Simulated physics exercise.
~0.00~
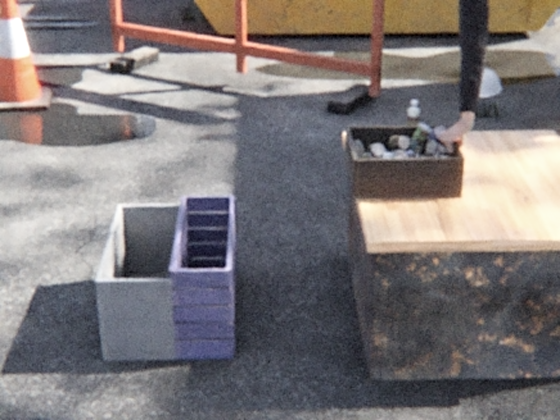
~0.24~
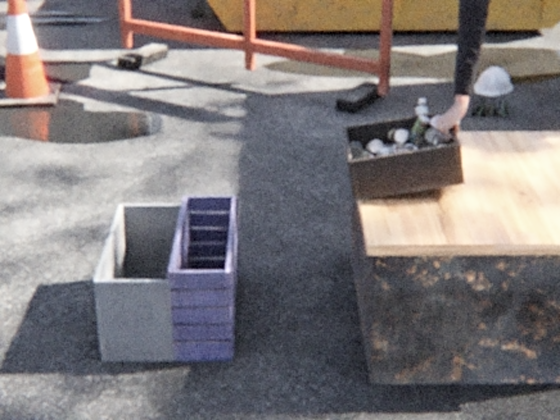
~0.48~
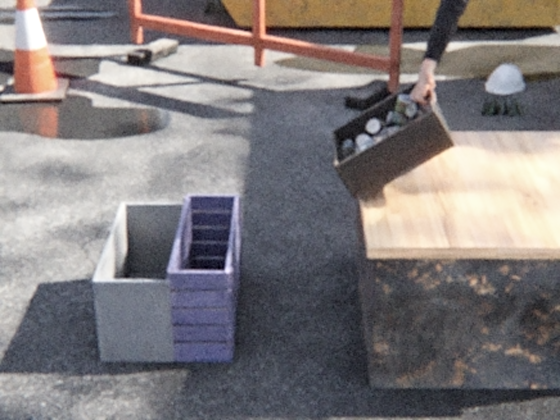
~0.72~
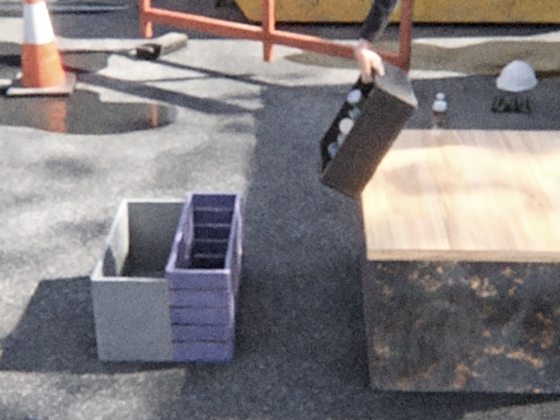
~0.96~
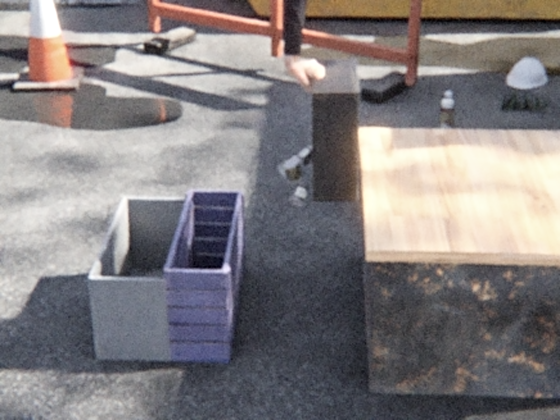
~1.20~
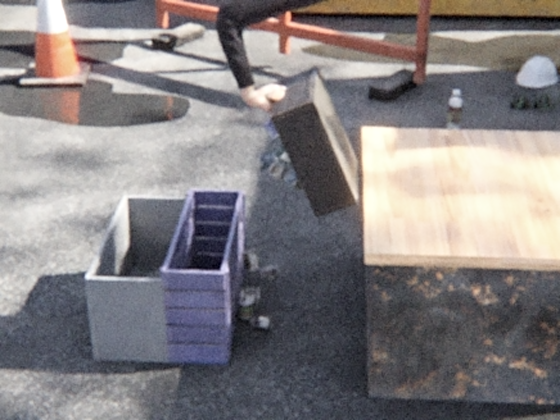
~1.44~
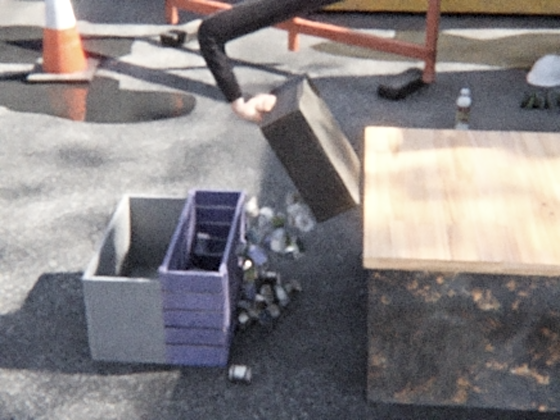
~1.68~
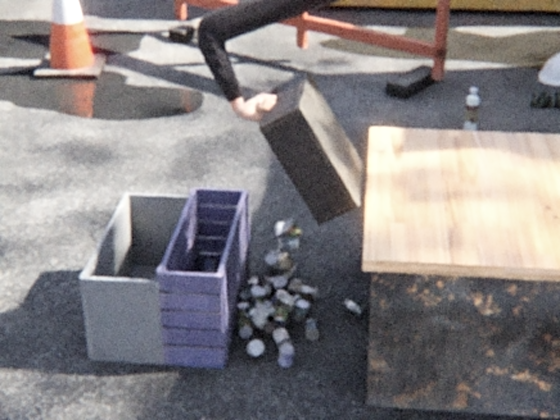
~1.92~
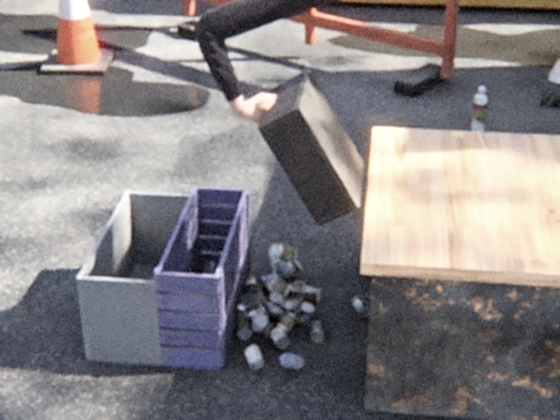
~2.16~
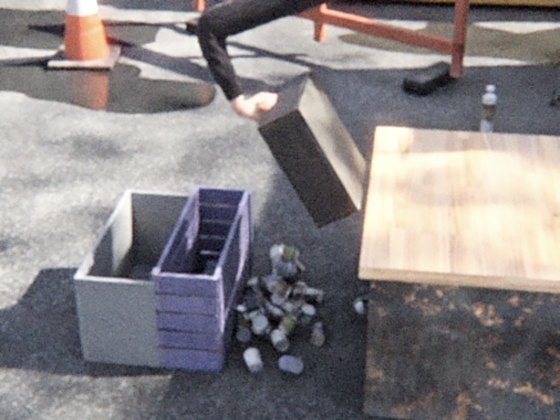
A hand tipped a black crate of small tins off the left edge of a wooden-topped bench until it was nearly upside down, and the tins tumbled out, mostly ending in a heap on the ground beside the blue tote and grey bin.
